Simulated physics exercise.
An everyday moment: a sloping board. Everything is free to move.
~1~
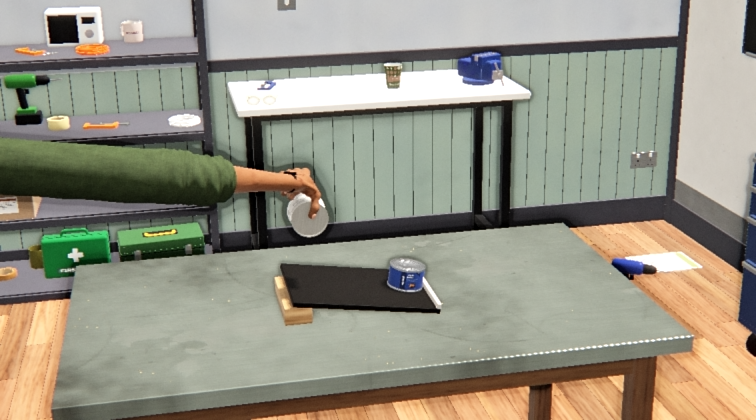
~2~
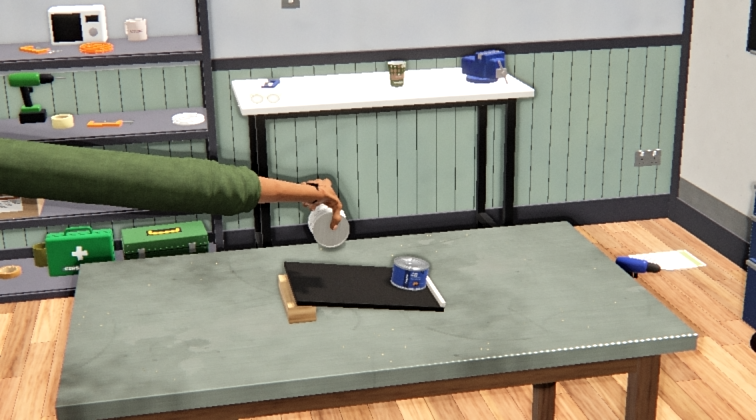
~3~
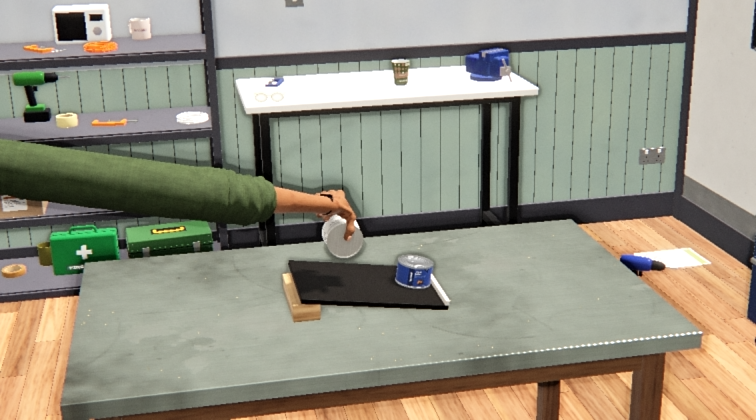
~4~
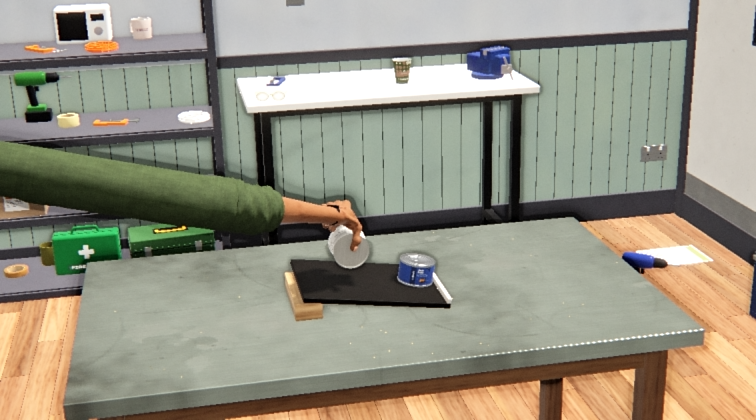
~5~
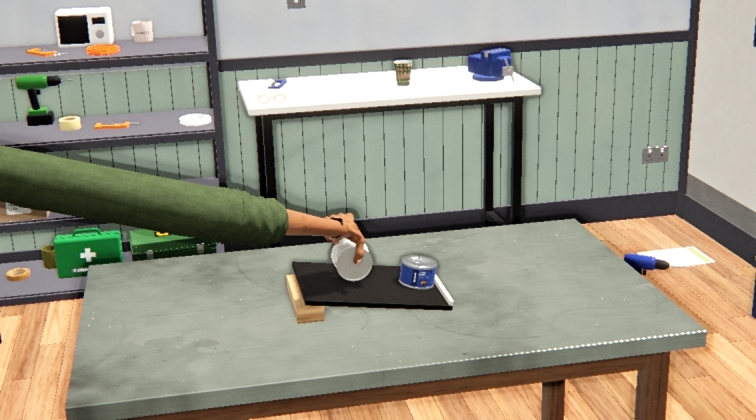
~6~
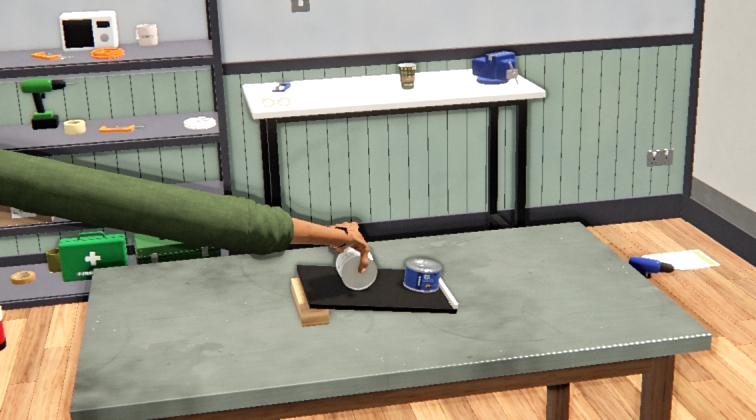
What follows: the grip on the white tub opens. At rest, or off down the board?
The white tub slides or rolls down.
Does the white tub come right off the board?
The white tub stops on the board.
Then, 0.40 s on from there, white tub shifted a little near (372, 269).
Then, 0.60 s on from there, white tub shifted about its own width near (391, 270).
Then, 1.50 s on from there, white tub resting near (391, 270).
In the end, moved from the start, white tub; blue tub unmoved. At the end, from the last picture's camera, white tub near (391, 270). The white tub runs down the board.
